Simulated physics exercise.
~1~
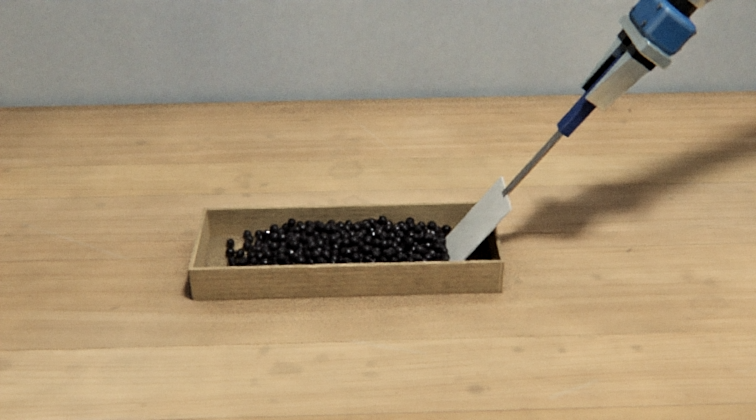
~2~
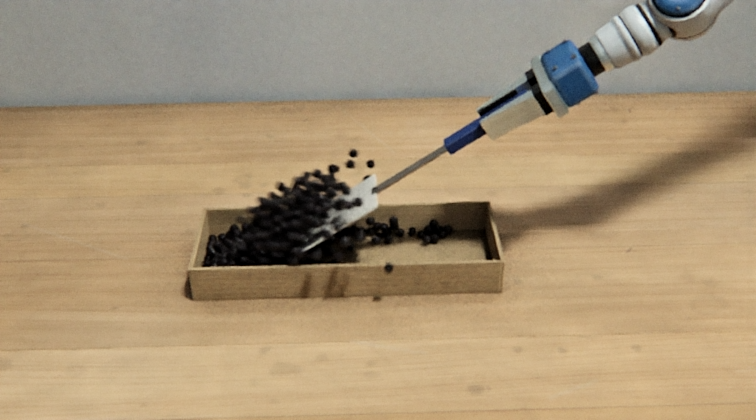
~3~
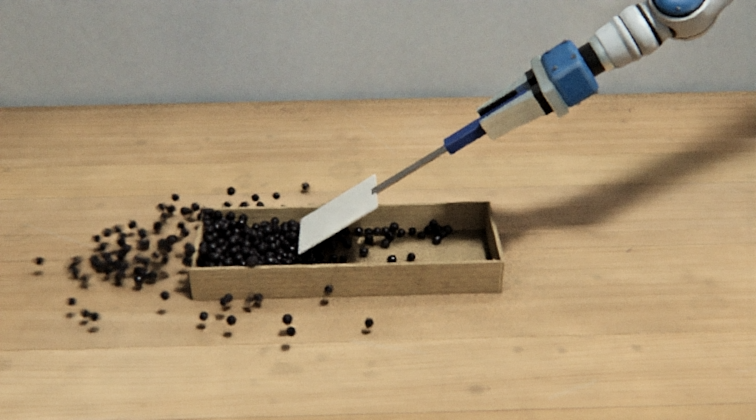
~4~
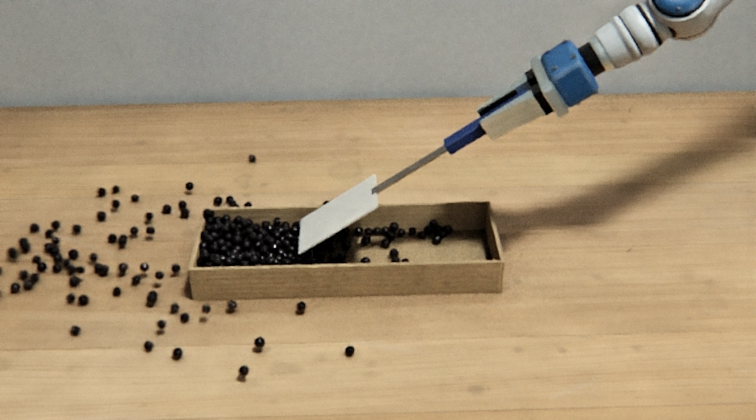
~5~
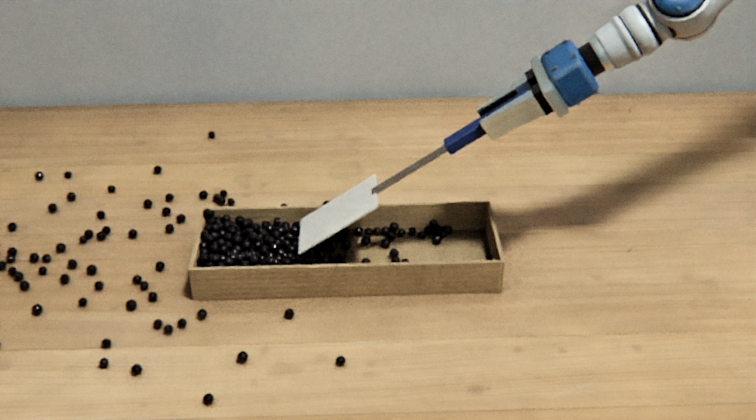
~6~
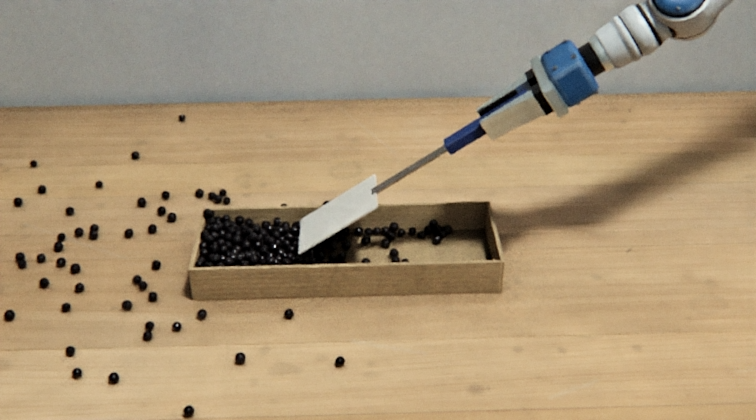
A robot arm with blue and white joints reaches in from the upper right, holding a pale, flat spatula in a shallow wooden-looking tray of small black beads. The tray sits on a light wood table before a plain grey wall, seen from slightly above. The spatula sweeps swiftly left, tilting flatter and throwing the beads up in a heap. It stops near the middle while many beads fly over the left end and long sides, then bounce and roll outward. At the end, most lie piled in the tray's left half, with many scattered across the table.
